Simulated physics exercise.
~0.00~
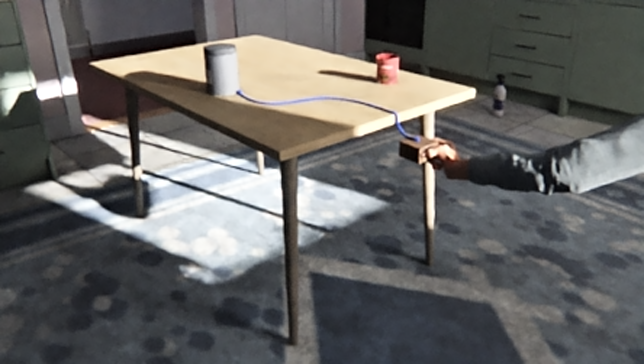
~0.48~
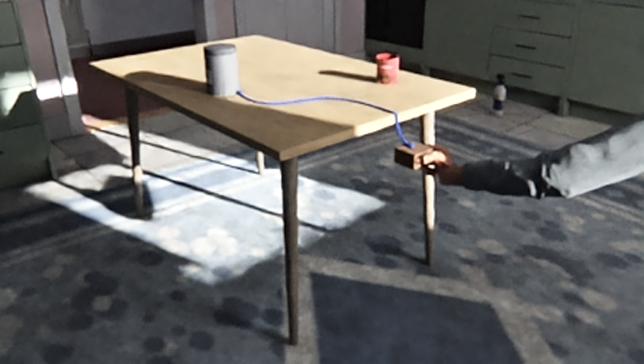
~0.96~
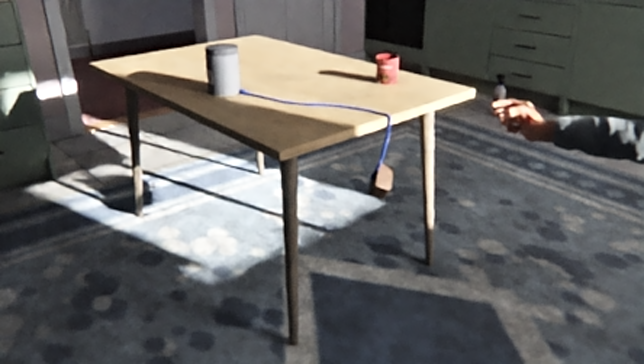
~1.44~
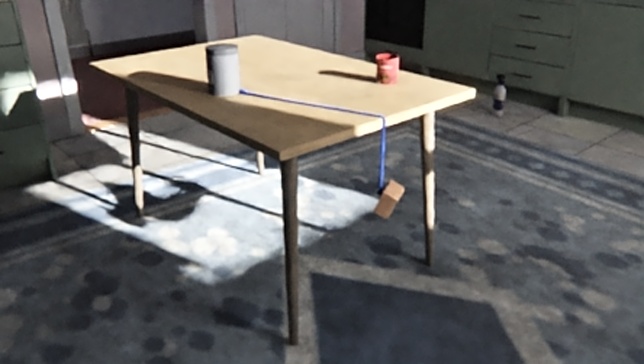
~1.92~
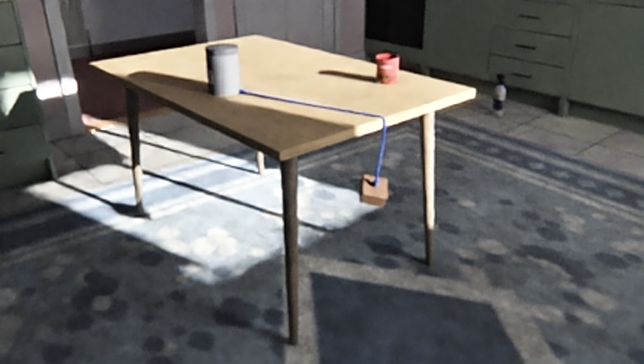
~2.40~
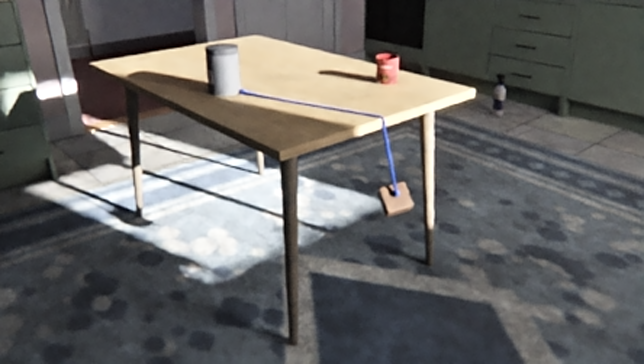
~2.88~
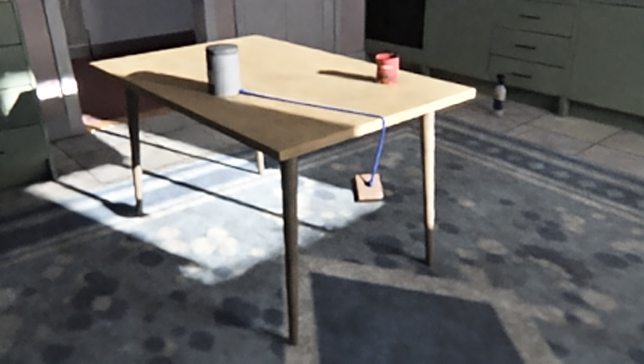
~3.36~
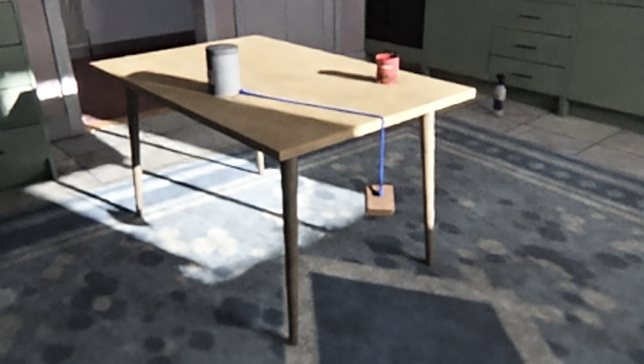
A brown block tied by a blue cord to a grey canister dropped beside a wooden table when a hand let go and withdrew, then swung and twisted below the edge, ending still hanging while the canister and red cup stayed on top.
